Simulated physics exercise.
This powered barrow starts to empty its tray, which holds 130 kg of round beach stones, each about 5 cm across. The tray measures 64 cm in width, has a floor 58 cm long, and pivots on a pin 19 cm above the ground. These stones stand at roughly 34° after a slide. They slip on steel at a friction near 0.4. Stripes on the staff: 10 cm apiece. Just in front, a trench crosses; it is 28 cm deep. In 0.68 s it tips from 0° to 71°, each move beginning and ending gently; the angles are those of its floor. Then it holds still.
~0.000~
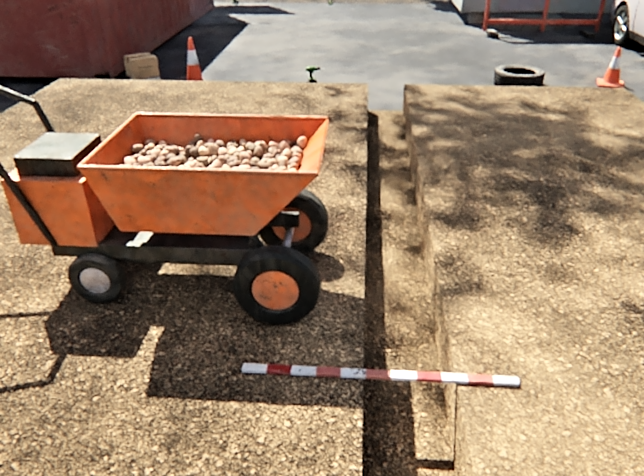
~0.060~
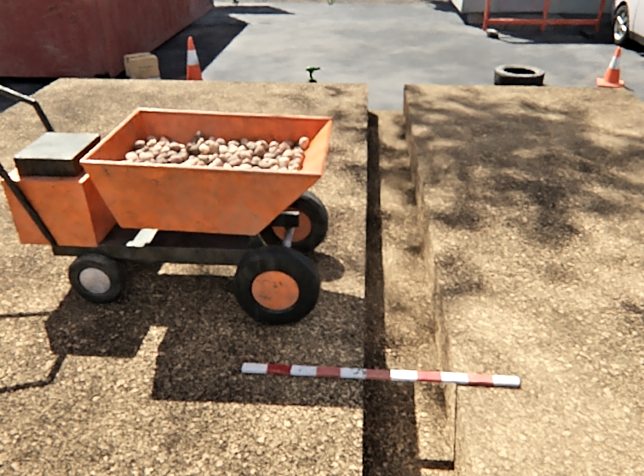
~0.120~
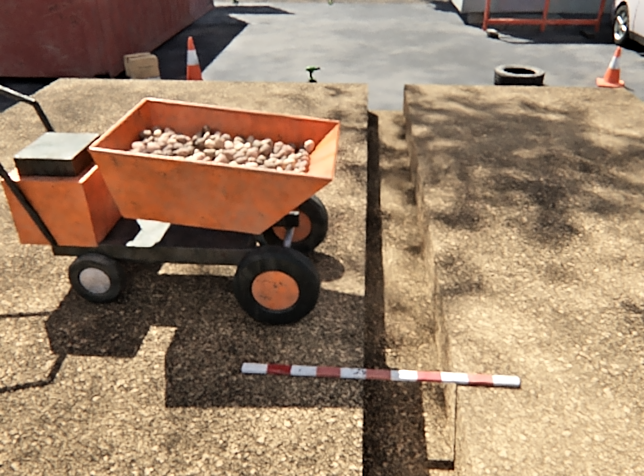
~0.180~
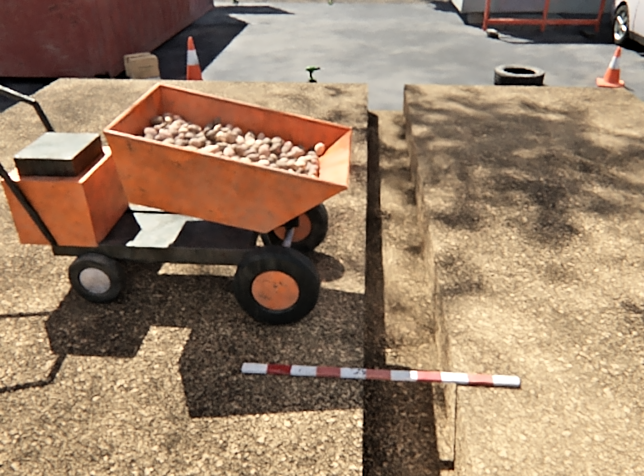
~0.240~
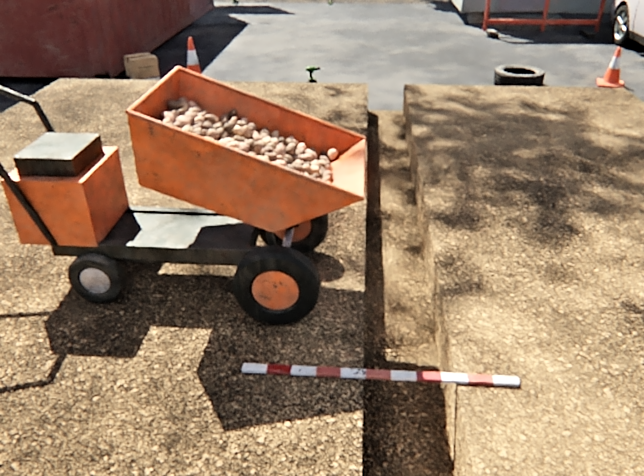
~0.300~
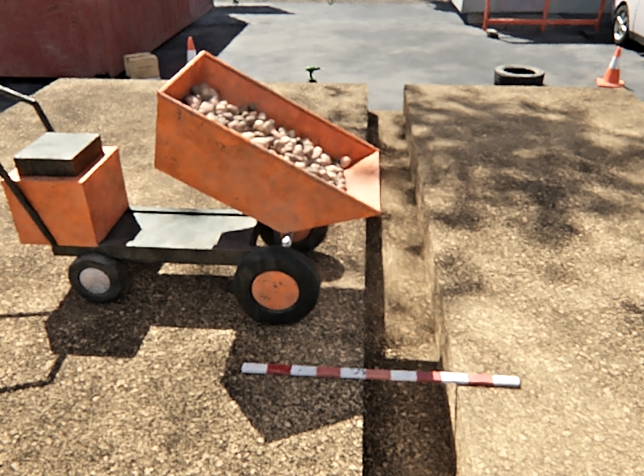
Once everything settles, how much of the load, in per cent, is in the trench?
Once it settles, about 28 per cent of the load is there.
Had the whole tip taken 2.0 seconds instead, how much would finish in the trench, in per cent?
Roughly 45 per cent would.
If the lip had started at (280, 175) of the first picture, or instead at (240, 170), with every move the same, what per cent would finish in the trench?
It'd be around 60 per cent and after that around 90 per cent.
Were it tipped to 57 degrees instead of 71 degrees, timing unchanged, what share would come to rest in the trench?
Near 40 per cent then.
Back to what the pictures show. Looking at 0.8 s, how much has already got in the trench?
About 10 per cent by then.
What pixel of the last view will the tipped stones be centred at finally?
Roughly (496, 287), I'd say.
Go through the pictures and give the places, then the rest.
Lip at (317, 174), floor tilted 0°, highest stones at (246, 151), in the first picture.
Lip at (321, 175), floor tilted 2°, highest stones at (212, 150); the stones move at 0.4 m/s on average, in the second picture.
Lip at (332, 180), floor tilted 6°, highest stones at (167, 142); the stones move at 0.8 m/s on average, in the third picture.
The tray is at 12°, its lip at (347, 187); the top of the load is at (164, 127); the stones move at 1.1 m/s on average, in the fourth picture.
The tray is at 20°, its lip at (364, 199); the top of the load is at (177, 112); the stones move at 1.3 m/s on average, in the fifth picture.
Lip at (380, 213), floor tilted 29°, highest stones at (197, 96); the stones move at 1.4 m/s on average, in the sixth picture.
After 0.5 s the floor is at 60°; 100 % in the tray; the foremost stones are at (386, 230).
After 0.8 s the floor is at 71°; 75 % in the tray, 10 % in the trench, 15 % past the trench; the foremost stones are at (478, 283).
After 1.1 s the floor is at 71°; 10 % in the tray, 19 % in the trench, 71 % past the trench; the foremost stones are past the picture's edge.
After 3.1 s the floor is at 71°; 0 % in the tray, 28 % in the trench, 72 % past the trench; the foremost stones are past the picture's edge.
